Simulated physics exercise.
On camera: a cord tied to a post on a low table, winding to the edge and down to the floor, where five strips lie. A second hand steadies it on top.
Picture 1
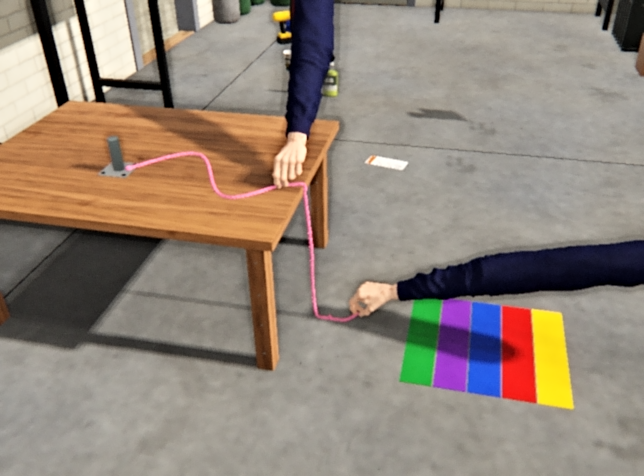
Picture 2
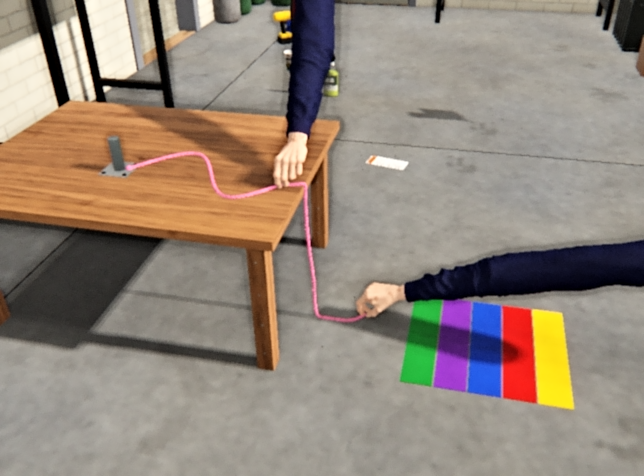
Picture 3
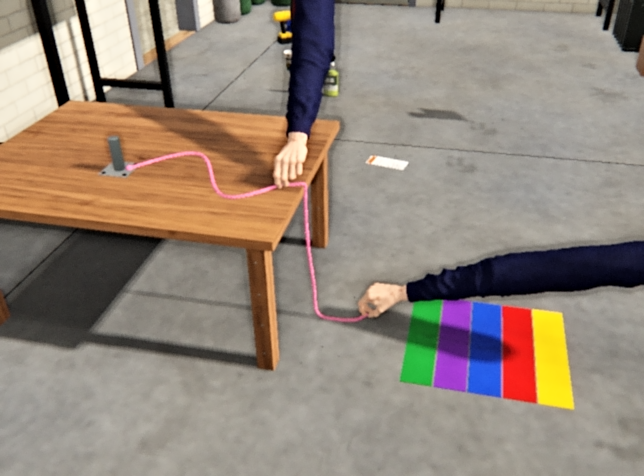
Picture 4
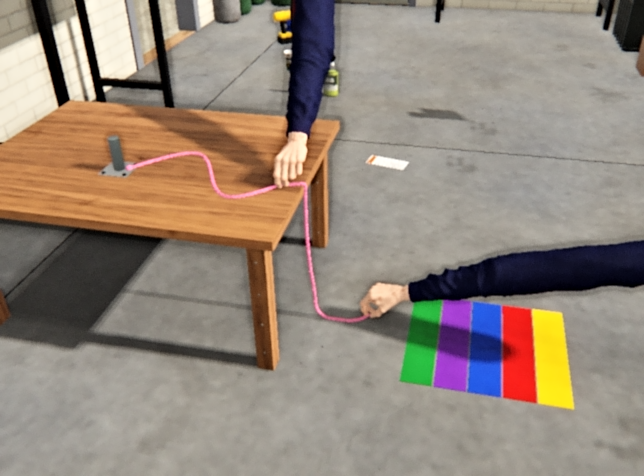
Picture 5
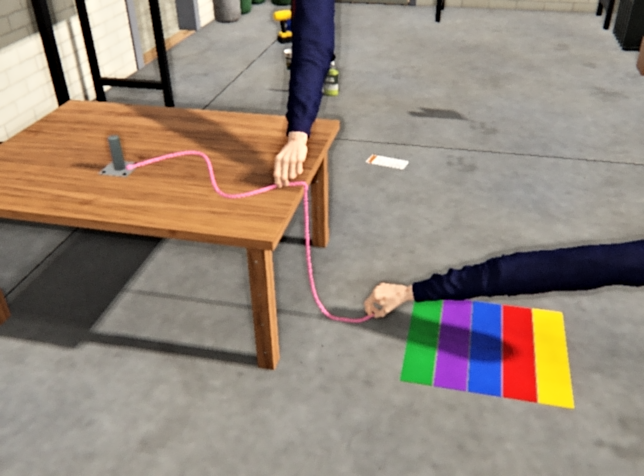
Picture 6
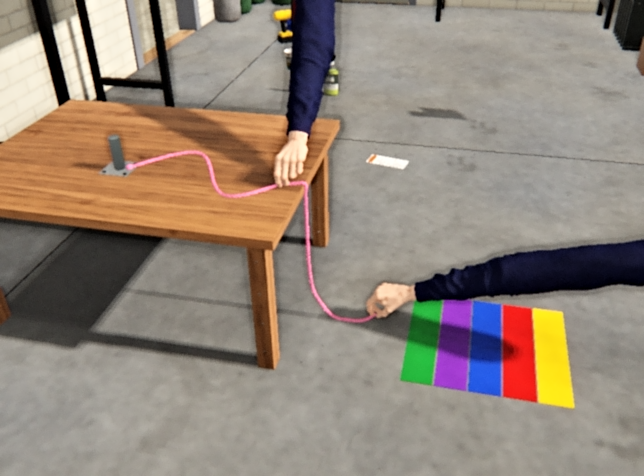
A hand in a dark blue sleeve presses a pink cord near the corner of a low wooden table on a grey concrete floor, seen from above. The cord winds from a grey post at left to another hand below, beside green, purple, blue, red and yellow strips. The lower hand draws the cord's end slightly right, while the upper hand and camera stay still.
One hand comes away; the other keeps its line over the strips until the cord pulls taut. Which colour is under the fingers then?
The end stops over the yellow strip.
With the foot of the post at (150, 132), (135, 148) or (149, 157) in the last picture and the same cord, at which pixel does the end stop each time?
Near (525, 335), (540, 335) and (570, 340).
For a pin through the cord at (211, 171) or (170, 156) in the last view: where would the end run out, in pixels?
Try by try, around (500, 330) and (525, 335).
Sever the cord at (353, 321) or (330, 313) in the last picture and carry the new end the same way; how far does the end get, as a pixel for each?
About (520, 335) and (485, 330).
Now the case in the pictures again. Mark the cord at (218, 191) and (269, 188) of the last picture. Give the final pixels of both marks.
Near (289, 182) and (340, 209).
Soon after, end near (491, 331); over blue.
Then, end near (529, 336); over red.
At full stretch, end near (552, 339); over yellow. It gets as far as the yellow strip.
